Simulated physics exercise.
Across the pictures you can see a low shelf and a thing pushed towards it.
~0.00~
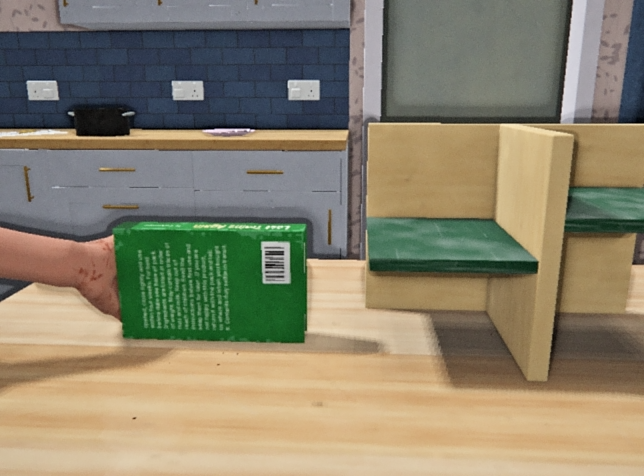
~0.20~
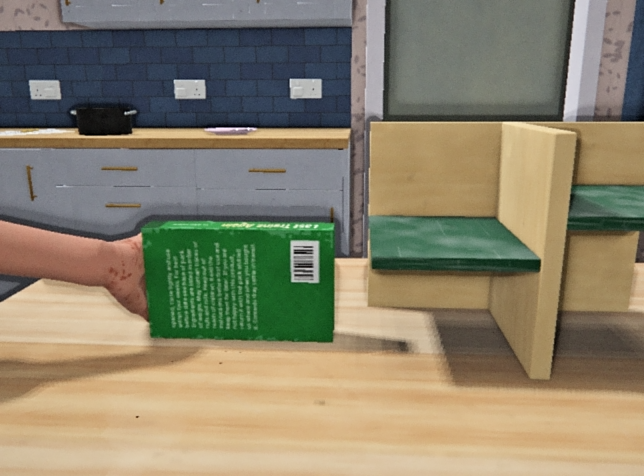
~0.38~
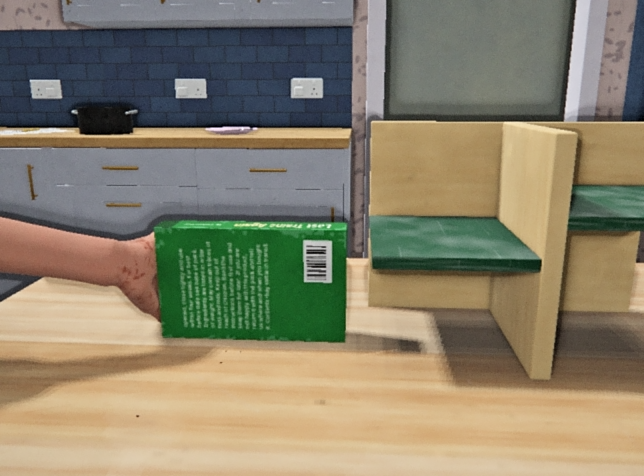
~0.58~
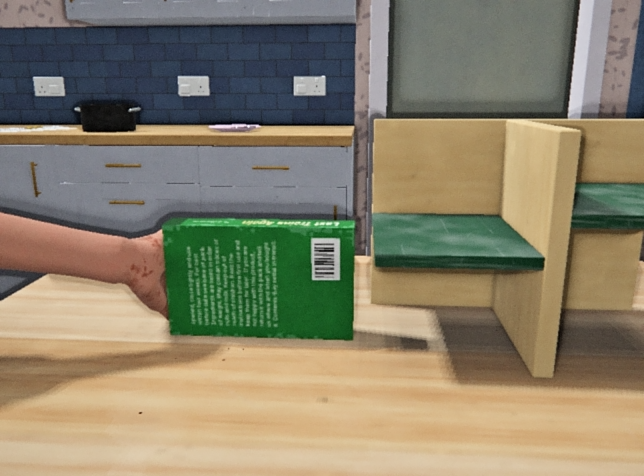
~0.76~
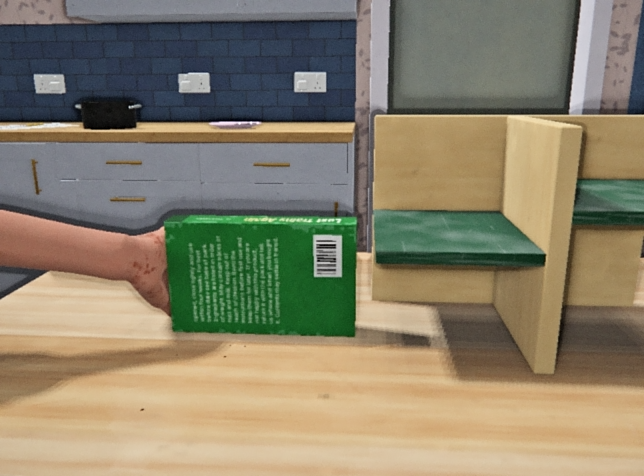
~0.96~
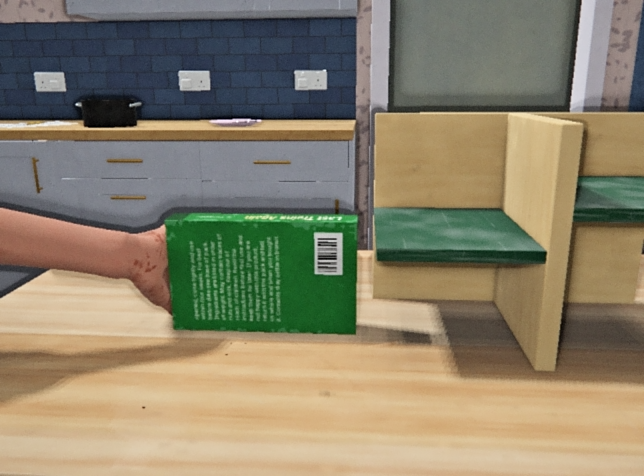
A hand slides a green book a short way right toward a low shelf, slowing down.
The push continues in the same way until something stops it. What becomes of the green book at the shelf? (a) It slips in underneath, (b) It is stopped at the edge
The answer is b.
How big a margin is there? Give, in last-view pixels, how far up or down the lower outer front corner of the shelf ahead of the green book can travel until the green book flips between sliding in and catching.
Move it 20 pixels upward and it flips.
By 1.16 s, green book sliding up to the opening near (274, 274).
By 1.30 s, green book stopped at the opening near (281, 274).
When it is over (2.2 s), the green book catches on the edge, near (281, 274).
